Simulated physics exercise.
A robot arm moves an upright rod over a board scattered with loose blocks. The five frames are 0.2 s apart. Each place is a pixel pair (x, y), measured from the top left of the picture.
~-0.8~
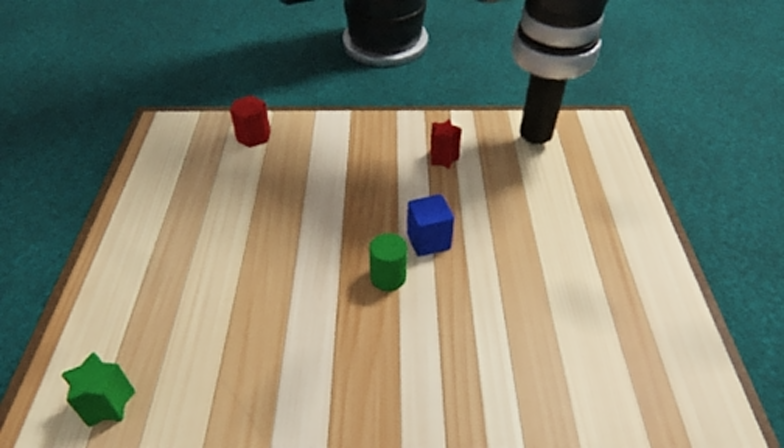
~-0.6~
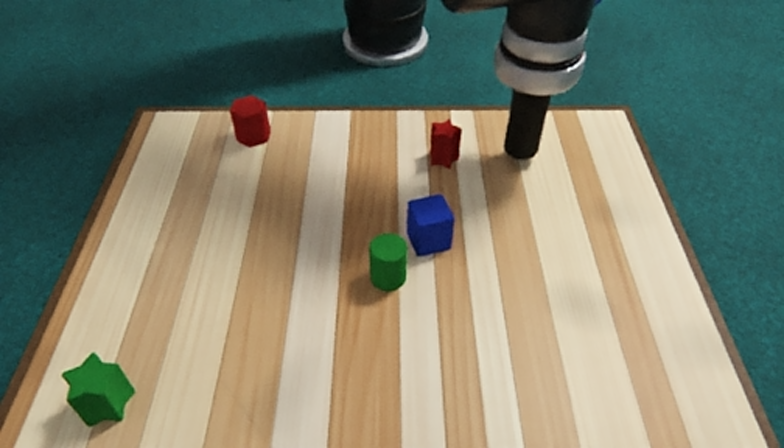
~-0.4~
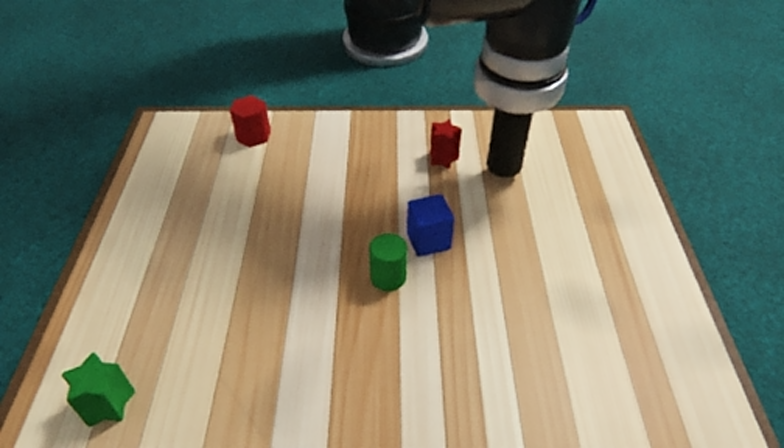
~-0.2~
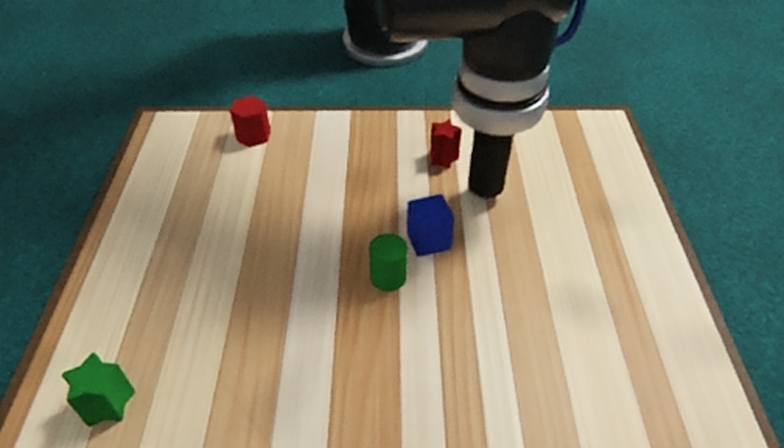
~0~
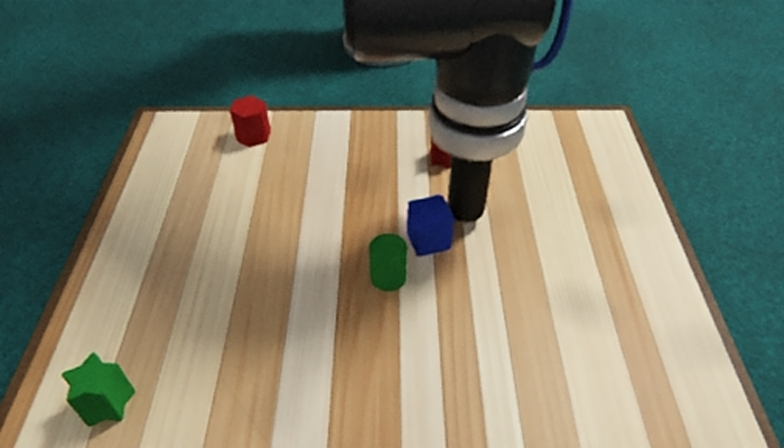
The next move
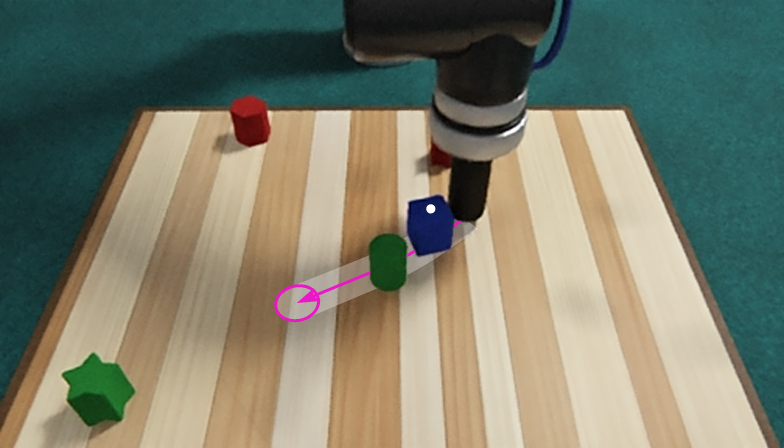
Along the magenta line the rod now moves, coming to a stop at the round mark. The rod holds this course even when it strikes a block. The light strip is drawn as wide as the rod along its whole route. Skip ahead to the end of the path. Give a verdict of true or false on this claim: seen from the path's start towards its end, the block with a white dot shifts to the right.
This is false.
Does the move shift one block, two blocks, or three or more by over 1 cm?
Total: Two.
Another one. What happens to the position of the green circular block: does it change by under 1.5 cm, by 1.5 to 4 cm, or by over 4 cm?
Displacement: Past 4 cm.
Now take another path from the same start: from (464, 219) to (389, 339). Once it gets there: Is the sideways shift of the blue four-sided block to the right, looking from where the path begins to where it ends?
Going by the path, yes.
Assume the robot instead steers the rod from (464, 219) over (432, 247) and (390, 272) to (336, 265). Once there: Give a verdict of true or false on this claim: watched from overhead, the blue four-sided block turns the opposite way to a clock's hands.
My answer: True.
The drawn path runs from (464, 219) by way of (391, 264) to (297, 303); the dot is on the blue four-sided block.
The first path, step by step. One third of the way, rod (417, 240); green circular block (364, 266); blue four-sided block (392, 243), turned 40° anticlockwise.
Two thirds of the way, rod (359, 268); green circular block (319, 310); blue four-sided block (334, 277), turned 55° anticlockwise.
At the end, rod (295, 293); green circular block (297, 346); blue four-sided block (278, 313), turned 90° anticlockwise; red star block not moved.
